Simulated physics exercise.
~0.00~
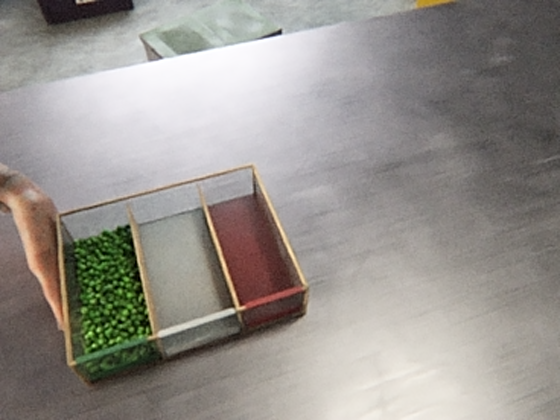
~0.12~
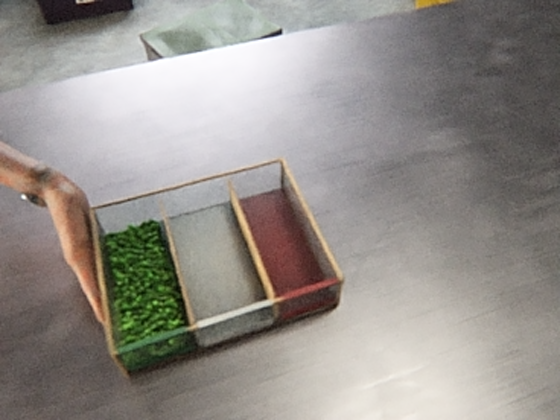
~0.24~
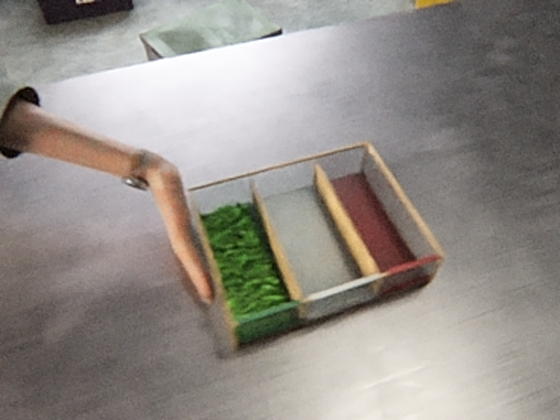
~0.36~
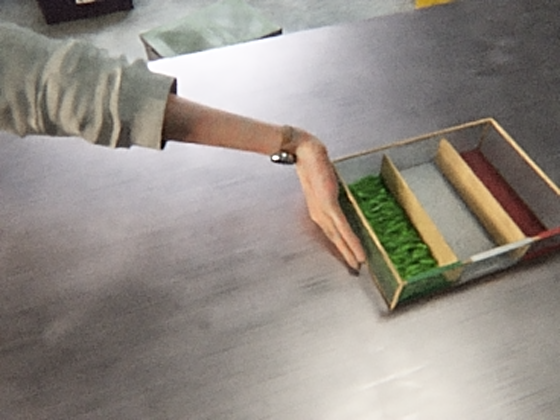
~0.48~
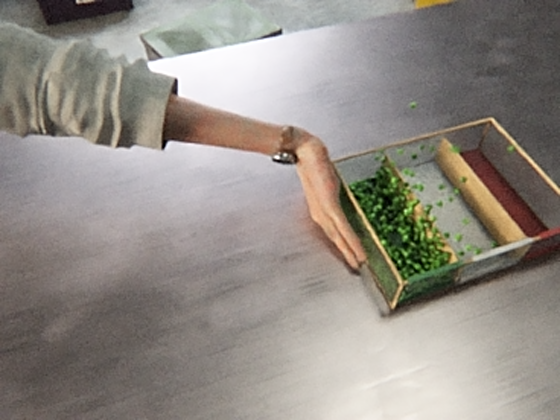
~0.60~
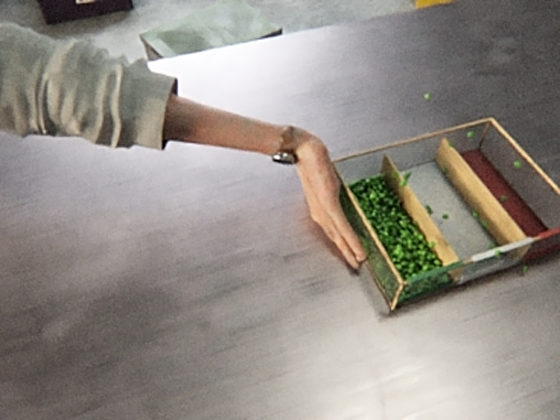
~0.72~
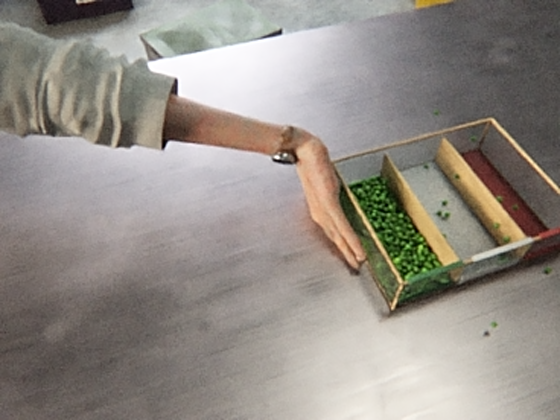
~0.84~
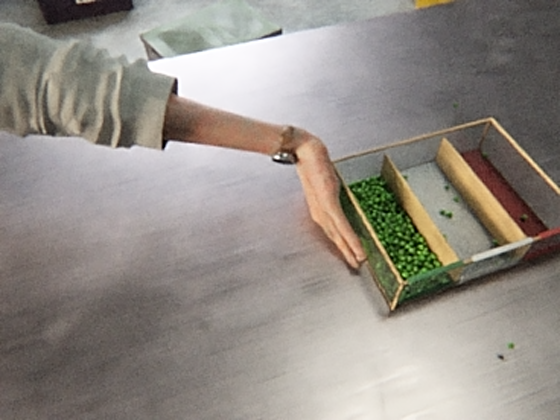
A clear divided tray holding green peas in its left section was pushed rightward across a metal table by a hand and stopped abruptly, making the peas jump; most settled back, but a few landed in the middle section and on the tabletop.
